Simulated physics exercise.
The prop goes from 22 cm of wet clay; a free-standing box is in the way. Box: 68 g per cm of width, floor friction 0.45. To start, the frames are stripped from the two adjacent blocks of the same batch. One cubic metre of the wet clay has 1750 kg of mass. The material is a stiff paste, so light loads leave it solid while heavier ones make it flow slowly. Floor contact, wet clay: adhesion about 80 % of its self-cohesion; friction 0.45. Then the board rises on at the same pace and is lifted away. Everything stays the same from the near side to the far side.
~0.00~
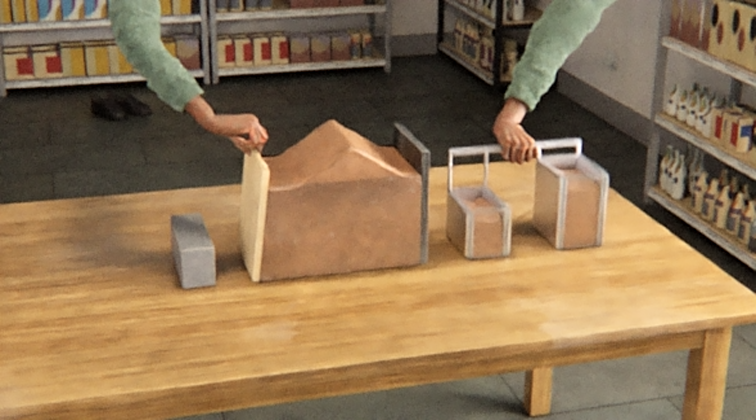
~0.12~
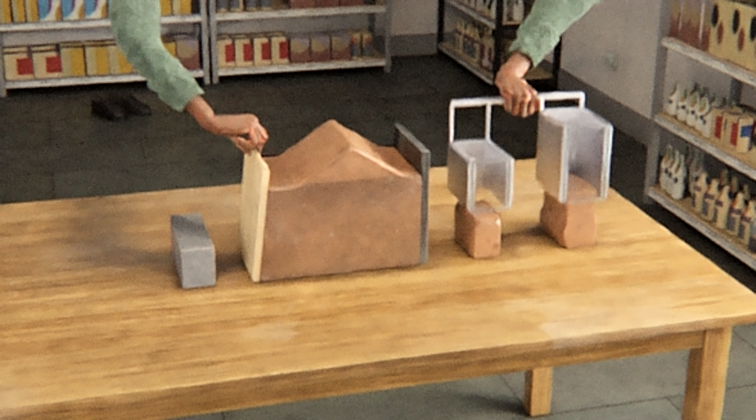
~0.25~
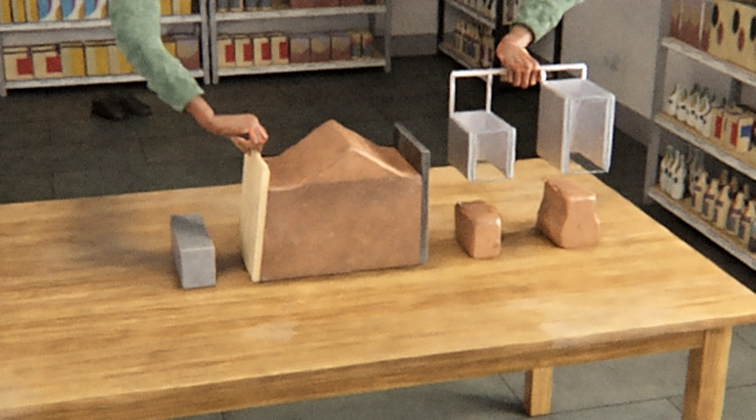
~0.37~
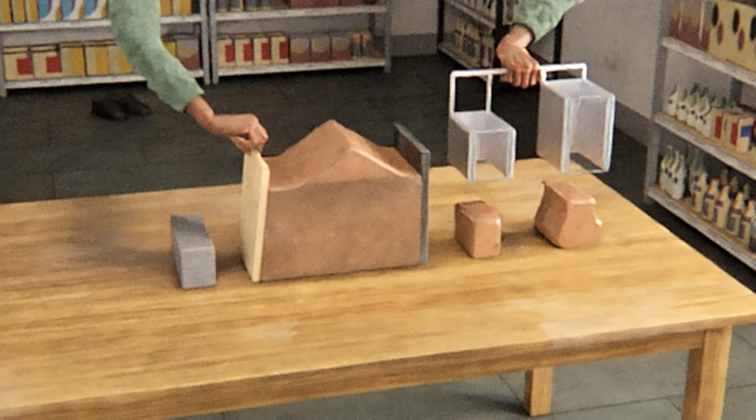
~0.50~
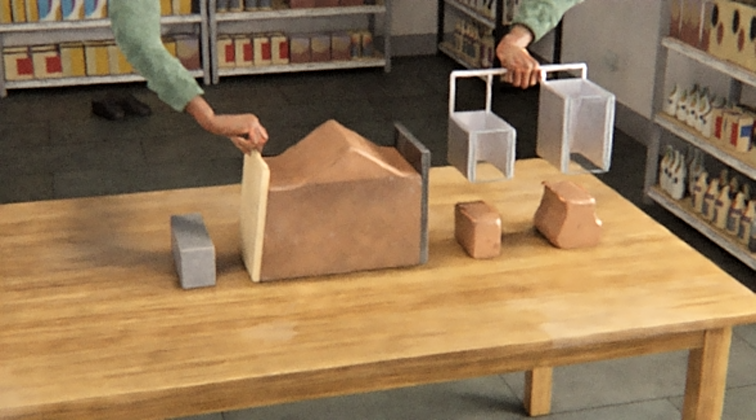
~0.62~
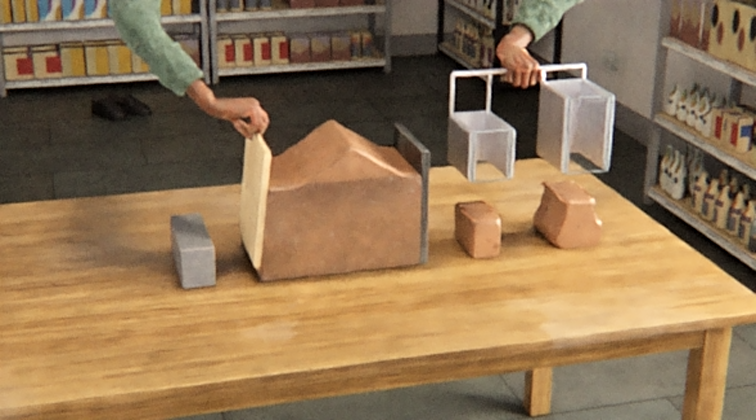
A person's hand lifted two joined, open molds off two small clay blocks, and the larger block sagged a little. Then the other hand pulled the pale board slightly away from the big clay mound.
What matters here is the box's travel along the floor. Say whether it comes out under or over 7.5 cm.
It comes out under.
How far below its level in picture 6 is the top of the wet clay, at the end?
Around 6.5 centimetres, give or take.
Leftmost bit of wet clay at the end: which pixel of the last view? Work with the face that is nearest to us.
It shows up near (197, 275) in the last picture.
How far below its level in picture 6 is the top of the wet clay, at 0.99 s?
Measured change: About 2.0 cm.
After 0.79 s, the box has not moved.
After 0.99 s, the box has not moved.
After 1.19 s, the box has been pushed 1.1 cm.
After 1.39 s, the box has been pushed 4.6 cm.
After 1.49 s, at the end, the box has been pushed 4.7 cm.
